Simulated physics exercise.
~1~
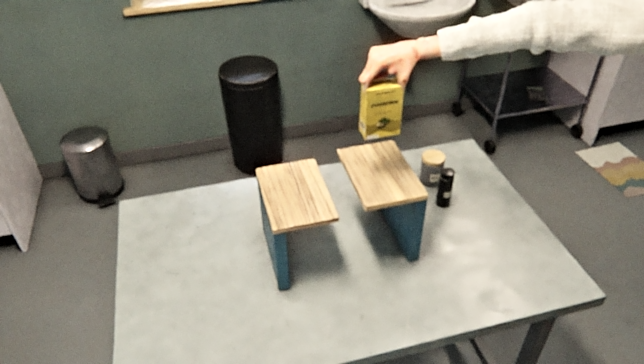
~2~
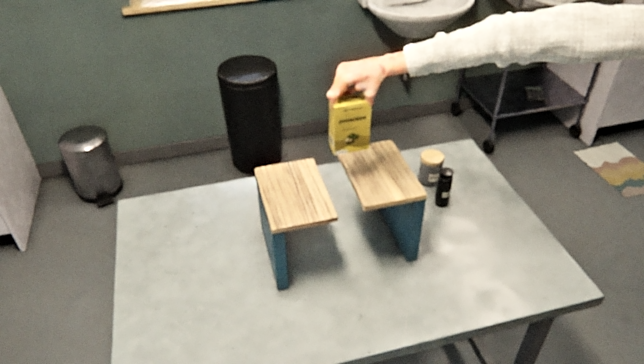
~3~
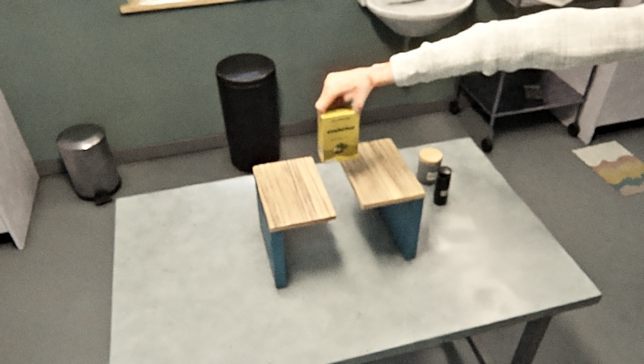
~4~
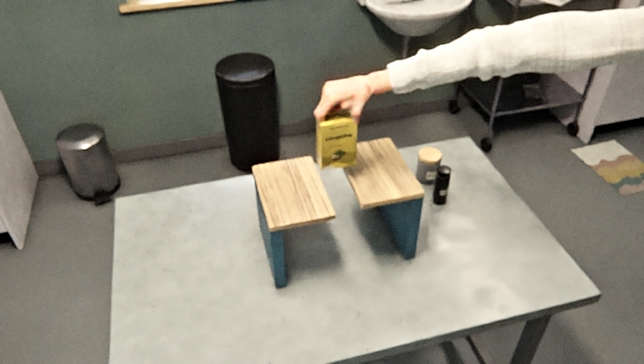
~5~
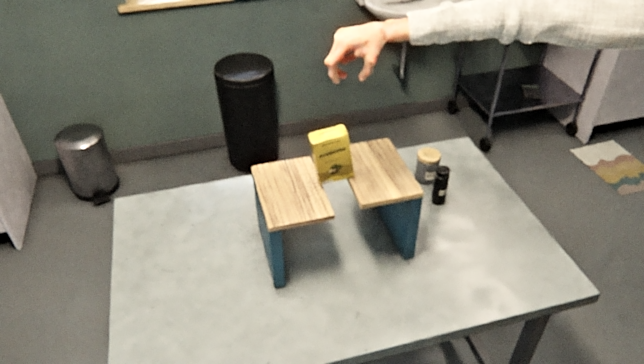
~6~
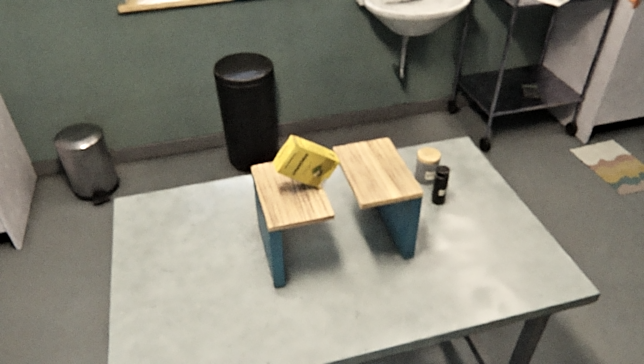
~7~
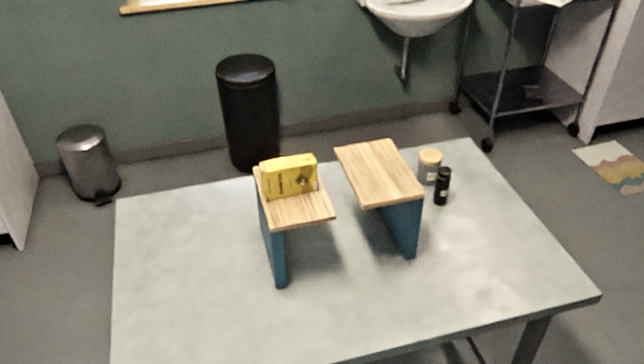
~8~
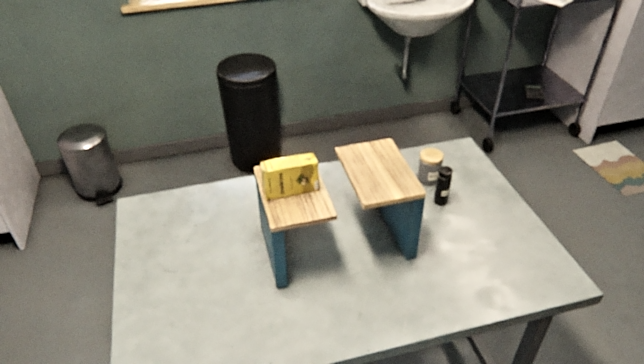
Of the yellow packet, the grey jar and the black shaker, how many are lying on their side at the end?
One of them, the yellow packet, ends up lying on its side on top of the left stand.
In a room with green walls and a grey floor, a slightly swaying view looks down on a pale table. Two small stands with wooden tops and blue supports sit a little apart on it, with a grey jar and a black shaker to their right. A hand reaching in from the right carries an upright yellow packet left and down to the gap between the stands. The fingers let go and the hand draws back. The packet leans, tips left onto the left stand and comes to rest on its side on top, while the jar and shaker stay put.
